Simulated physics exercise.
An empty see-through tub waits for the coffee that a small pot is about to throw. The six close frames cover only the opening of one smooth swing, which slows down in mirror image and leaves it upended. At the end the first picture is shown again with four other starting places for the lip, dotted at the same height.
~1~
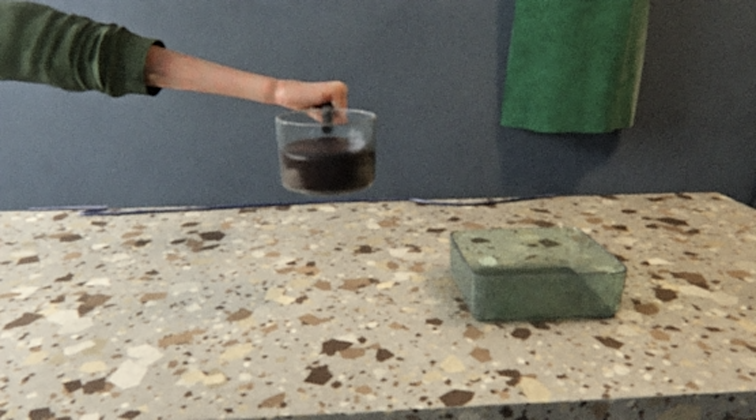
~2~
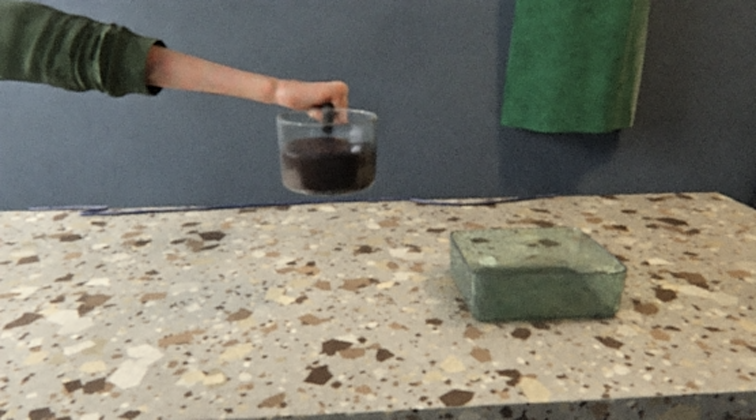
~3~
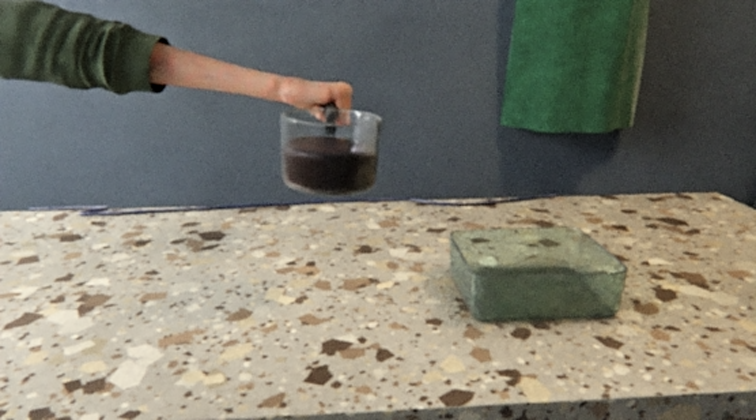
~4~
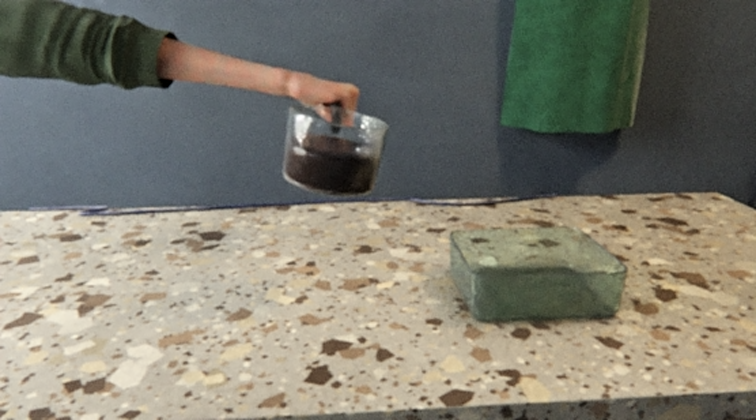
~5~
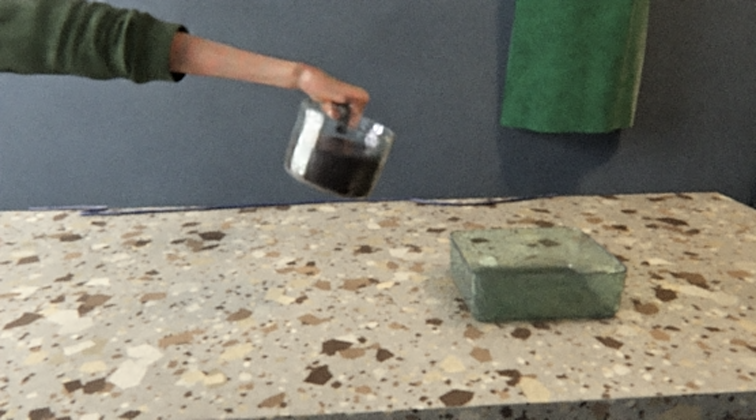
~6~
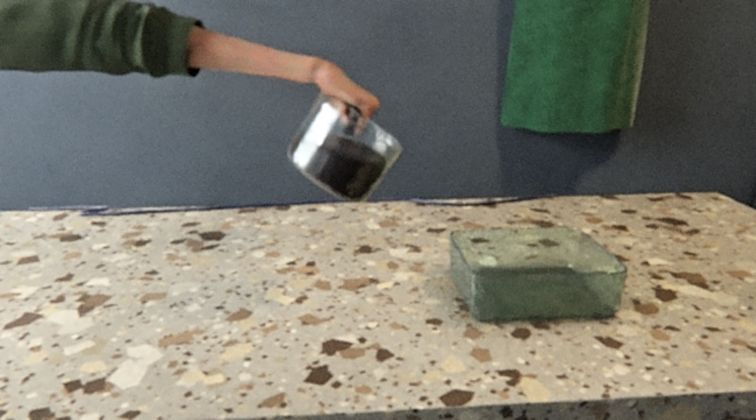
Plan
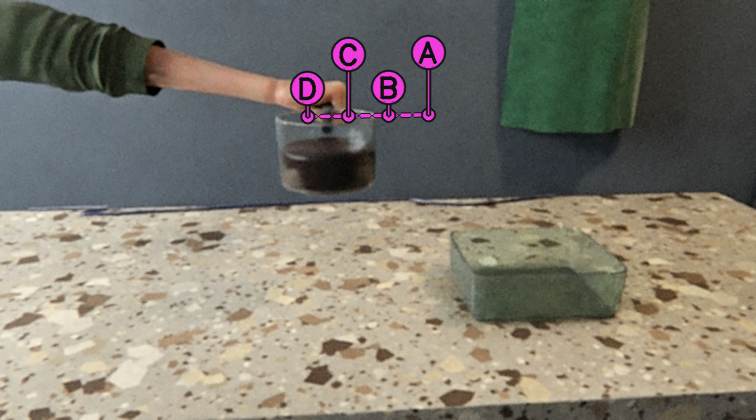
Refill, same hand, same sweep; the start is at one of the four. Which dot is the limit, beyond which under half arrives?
That is place C.
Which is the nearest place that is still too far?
D.
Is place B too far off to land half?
No, not at all.
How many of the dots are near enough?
Three.
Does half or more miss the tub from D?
Yes, it does.
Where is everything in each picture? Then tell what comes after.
Upright, lip at (374, 115); tub from (470, 319) to (617, 313); nothing has left yet, in the first frame.
Upright, lip at (375, 115); nothing has left yet, in the second frame.
Tipped about 4°, lip at (379, 118); nothing has left yet, in the third frame.
Tipped about 11°, lip at (386, 125); nothing has left yet, in the fourth frame.
Tipped about 22°, lip at (394, 134); nothing has left yet, in the fifth frame.
Tipped about 34°, lip at (401, 147); nothing has left yet, in the sixth frame.
In magenta, A at (428, 114); B at (388, 115); C at (348, 116); D at (307, 116).
With A, about 73 % lands in the tub, 9 % falls short and 18 % goes beside or beyond.
With B, about 72 % lands in the tub, 7 % falls short and 21 % goes beside or beyond.
With C, about 68 % lands in the tub, 21 % falls short and 11 % goes beside or beyond.
With D, about 16 % lands in the tub, 79 % falls short and 5 % goes beside or beyond.
